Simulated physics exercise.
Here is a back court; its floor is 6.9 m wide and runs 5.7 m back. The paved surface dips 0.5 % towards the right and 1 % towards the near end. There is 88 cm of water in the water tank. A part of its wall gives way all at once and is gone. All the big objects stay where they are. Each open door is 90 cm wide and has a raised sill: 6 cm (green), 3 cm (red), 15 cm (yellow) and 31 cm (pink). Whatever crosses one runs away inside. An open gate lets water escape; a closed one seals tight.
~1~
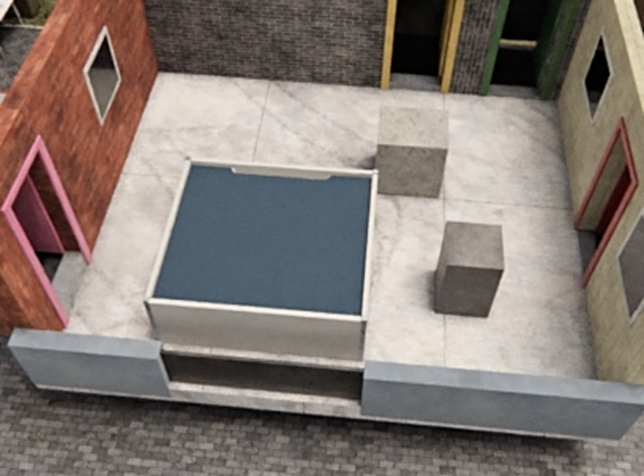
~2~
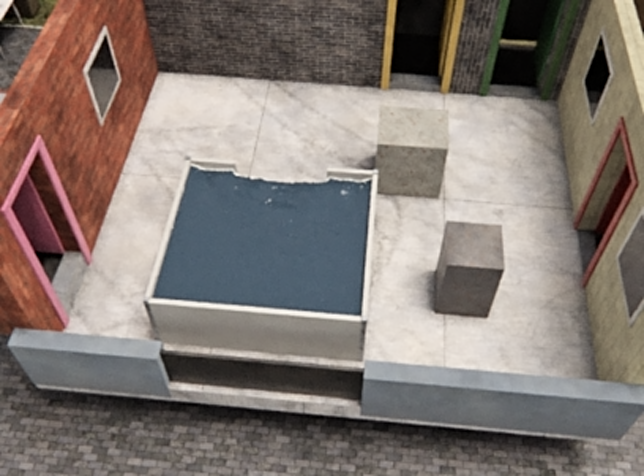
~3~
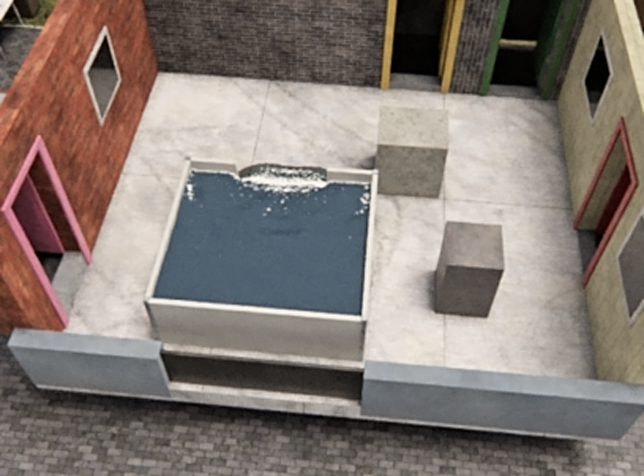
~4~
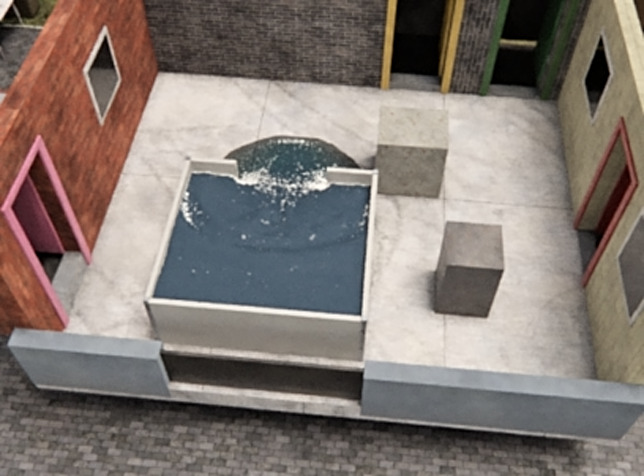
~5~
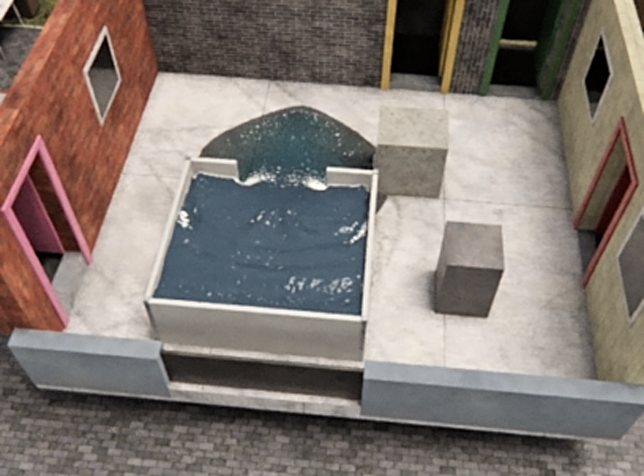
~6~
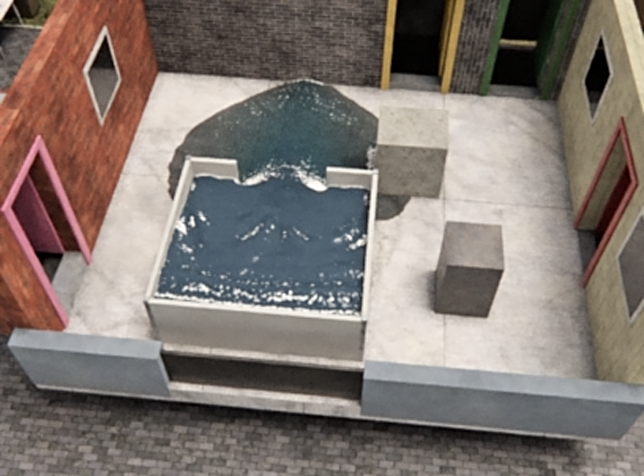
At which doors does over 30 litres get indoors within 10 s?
Door by door: At the green door it goes over the limit; at the red door it exceeds the limit; at the yellow door it exceeds the limit; at the pink door it does not reach the limit.
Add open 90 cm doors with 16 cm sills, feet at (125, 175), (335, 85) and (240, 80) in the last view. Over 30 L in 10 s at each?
In that order: Under, above, over.
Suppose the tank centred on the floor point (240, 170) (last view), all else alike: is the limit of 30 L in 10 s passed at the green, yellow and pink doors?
Then: Green over, yellow under, pink under.
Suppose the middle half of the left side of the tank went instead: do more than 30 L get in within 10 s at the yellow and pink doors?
Against that limit: Yellow below, pink past it.
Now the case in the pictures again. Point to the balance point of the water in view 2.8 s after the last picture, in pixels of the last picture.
At about (299, 190).
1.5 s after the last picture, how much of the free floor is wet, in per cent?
About 45 per cent.
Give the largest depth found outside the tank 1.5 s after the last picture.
Up to some 52 cm.
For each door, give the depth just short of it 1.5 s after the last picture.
Depths in cm: Green 8, red 0, yellow 27, pink 0.
Then, 0.7 s after the last picture water covers 35 % of the floor and is deepest (50 cm) near (281, 203); green door not reached, red door not reached, yellow door 26 cm at the sill, 2 L in, pink door not reached.
Then, 1.5 s after the last picture water covers 45 % of the floor and is deepest (52 cm) near (169, 75); green door 8 cm at the sill, 0 L in, red door not reached, yellow door 27 cm at the sill, 46 L in, pink door not reached.
Then, 2.8 s after the last picture water covers 65 % of the floor and is deepest (33 cm) near (159, 74); green door 14 cm at the sill, 8 L in, red door 5 cm at the sill, 0 L in, yellow door 19 cm at the sill, 88 L in, pink door 4 cm at the sill, 0 L in.
Then, 5.3 s after the last picture water covers 95 % of the floor and is deepest (28 cm) near (138, 367); green door 12 cm at the sill, 87 L in, red door 8 cm at the sill, 18 L in, yellow door 13 cm at the sill, 101 L in, pink door 21 cm at the sill, 0 L in.
Then, 9.3 s after the last picture water covers 100 % of the floor and is deepest (26 cm) near (584, 410); green door 14 cm at the sill, 201 L in, red door 12 cm at the sill, 63 L in, yellow door 8 cm at the sill, 102 L in, pink door 19 cm at the sill, 0 L in.
